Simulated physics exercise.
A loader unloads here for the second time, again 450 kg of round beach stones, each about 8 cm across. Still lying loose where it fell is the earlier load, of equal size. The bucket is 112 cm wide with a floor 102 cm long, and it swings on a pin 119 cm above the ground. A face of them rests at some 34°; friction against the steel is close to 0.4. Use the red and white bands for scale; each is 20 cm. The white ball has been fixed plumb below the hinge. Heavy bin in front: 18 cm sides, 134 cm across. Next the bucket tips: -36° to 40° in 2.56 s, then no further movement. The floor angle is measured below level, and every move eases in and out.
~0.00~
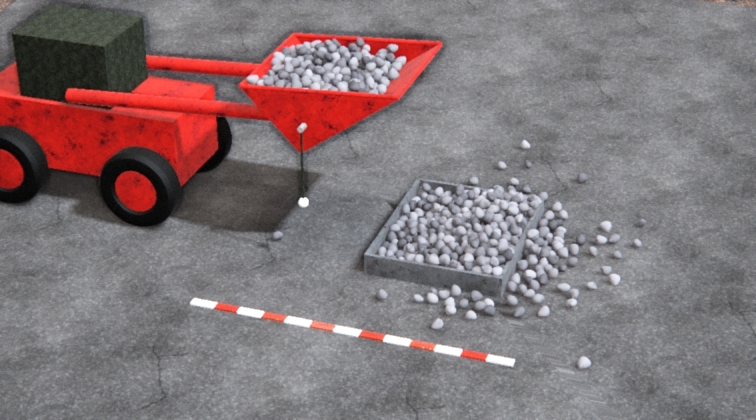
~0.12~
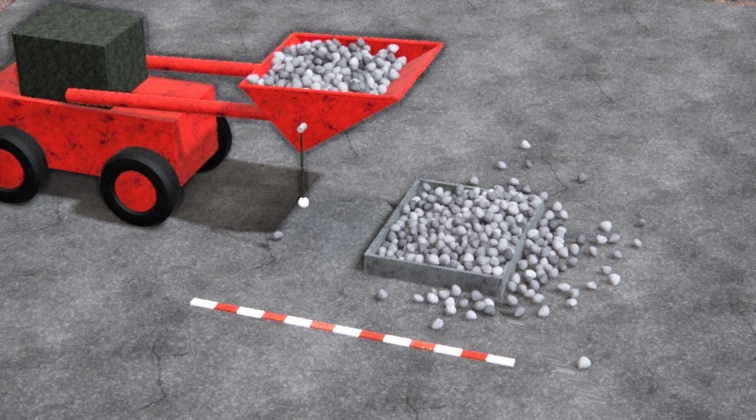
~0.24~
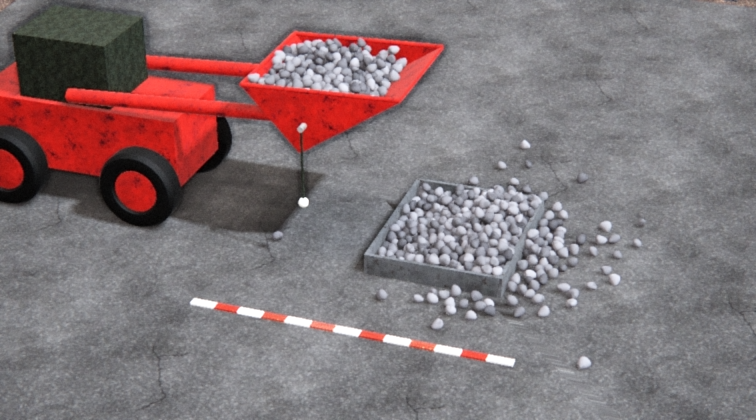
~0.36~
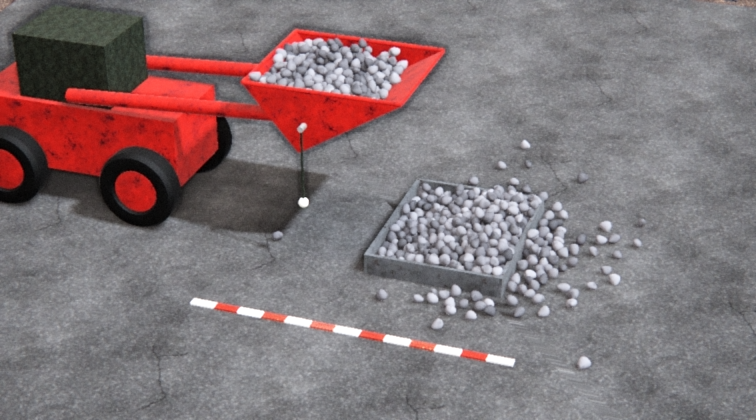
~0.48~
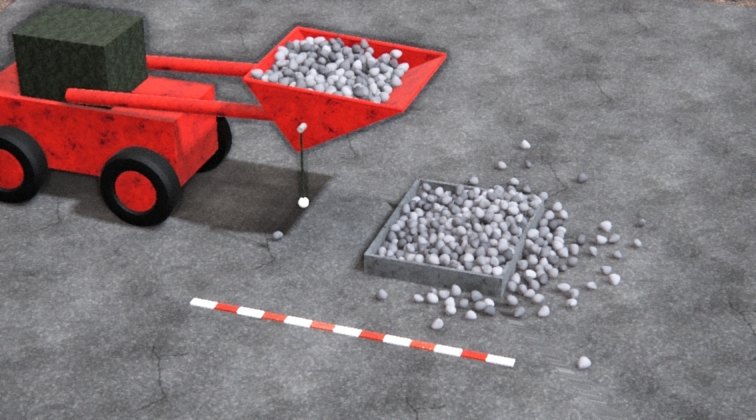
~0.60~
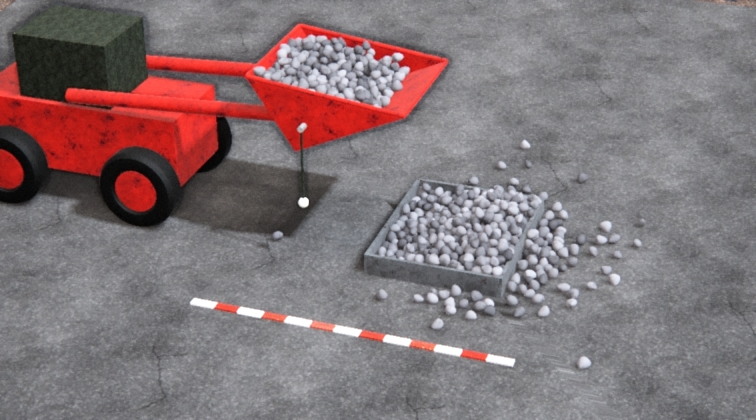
At the start, a red loader on the left holds a raised bucket of rounded grey stones, while more stones fill a low square bin and lie scattered beside it. The bucket stays still briefly, then tilts slightly forward, its front edge dipping a little as the stones inside shift slightly.
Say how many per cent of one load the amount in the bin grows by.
It grows by about 62 %.
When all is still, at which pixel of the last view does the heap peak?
Look near (445, 197).
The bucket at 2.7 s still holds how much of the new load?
Around 5 in a hundred.
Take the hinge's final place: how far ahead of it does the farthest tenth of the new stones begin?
About 120 cm.
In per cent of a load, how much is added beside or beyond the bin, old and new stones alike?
I'd estimate some 20 per cent.
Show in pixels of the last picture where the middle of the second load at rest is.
Their centre rests close to (432, 217).
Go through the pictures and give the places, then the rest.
In the first picture, lip at (398, 98), floor tilted -36°, highest stones at (336, 52). The earlier load is highest near (489, 213), 31 cm above ground level, 82 % in the bin, 18 % beside or beyond the bin.
In the second picture, lip at (399, 99), floor tilted -36°, highest stones at (336, 52); the stones move at 0.0 m/s on average.
In the third picture, lip at (400, 101), floor tilted -34°, highest stones at (328, 49); the stones move at 0.1 m/s on average.
In the fourth picture, the bucket is at -32°, its lip at (401, 105); the top of the load is at (315, 50); the stones move at 0.1 m/s on average.
In the fifth picture, lip at (403, 110), floor tilted -29°, highest stones at (312, 48); the stones move at 0.1 m/s on average.
In the sixth picture, the bucket is at -25°, its lip at (405, 117); the top of the load is at (310, 46); the stones move at 0.1 m/s on average.
After 1.9 s the floor is at 28°; in per cent of one load, 89 in the bucket, 93 in the bin, 18 beside or beyond the bin; the foremost stones are at (614, 268).
After 2.7 s the floor is at 40°; in per cent of one load, 7 in the bucket, 5 short of the bin, 161 in the bin, 27 beside or beyond the bin; the foremost stones are at (614, 268).
After 3.0 s the floor is at 40°; in per cent of one load, 0 in the bucket, 11 short of the bin, 154 in the bin, 35 beside or beyond the bin; the foremost stones are at (614, 268).
After 5.7 s the floor is at 40°; in per cent of one load, 0 in the bucket, 18 short of the bin, 144 in the bin, 37 beside or beyond the bin; the foremost stones are at (614, 268). Net gain in the bin, 62.
